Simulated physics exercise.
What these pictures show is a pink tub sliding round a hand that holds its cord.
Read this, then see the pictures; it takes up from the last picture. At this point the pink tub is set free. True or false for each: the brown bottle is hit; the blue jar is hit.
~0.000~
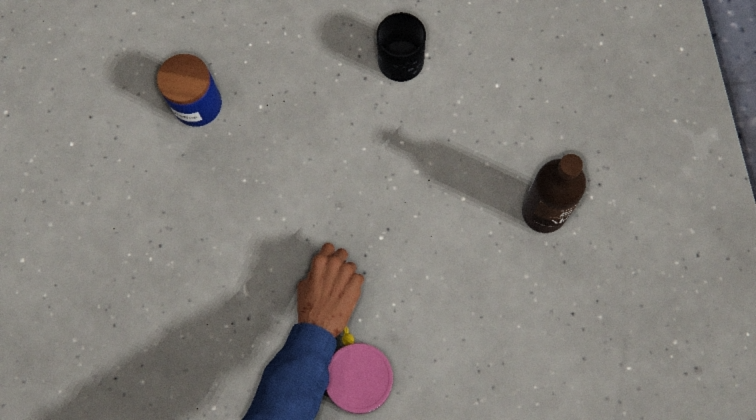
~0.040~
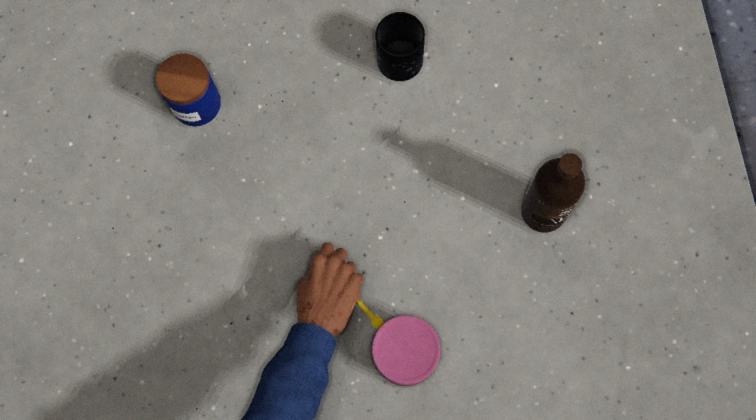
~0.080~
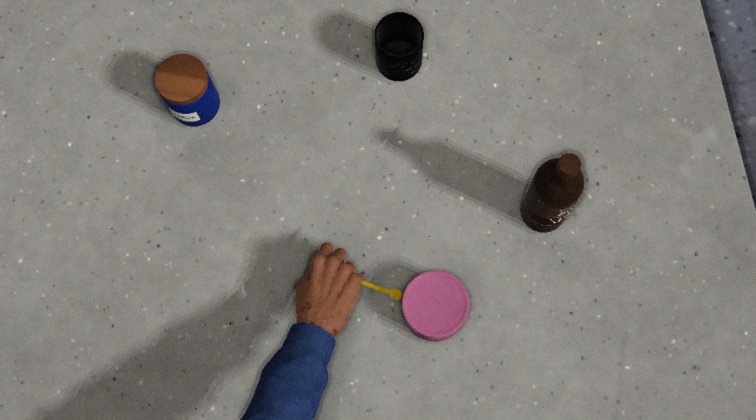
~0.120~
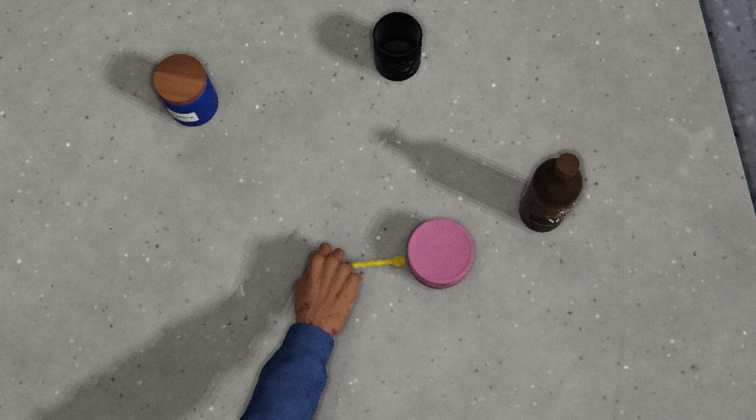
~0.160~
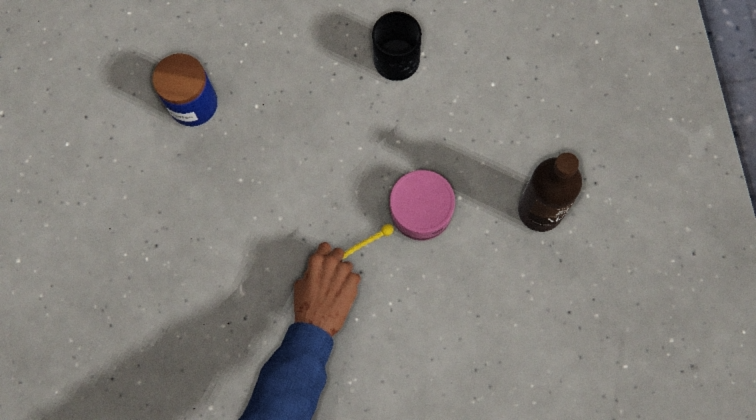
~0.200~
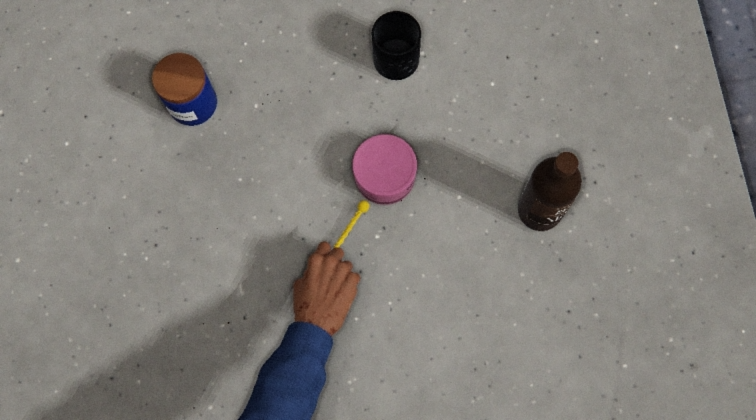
Brown bottle is hit: False; blue jar is hit: True.
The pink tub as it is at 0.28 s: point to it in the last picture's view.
I'd say close to (294, 135).
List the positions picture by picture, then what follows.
The first picture shows pink tub (358, 378); brown bottle (572, 164); blue jar (183, 77); black mug (401, 34).
The second picture shows pink tub (406, 349).
The third picture shows pink tub (435, 303).
The fourth picture shows pink tub (441, 251).
The fifth picture shows pink tub (422, 201).
The sixth picture shows pink tub (385, 164); brown bottle (567, 162); blue jar (178, 76); black mug (396, 33); going round anticlockwise.
Around 0.28 s, tub near (294, 135).
Around 0.40 s, tub near (217, 105); blue jar pushed aside.
Finally, tub near (198, 99); blue jar pushed aside. The brown bottle escapes it and the blue jar is struck.
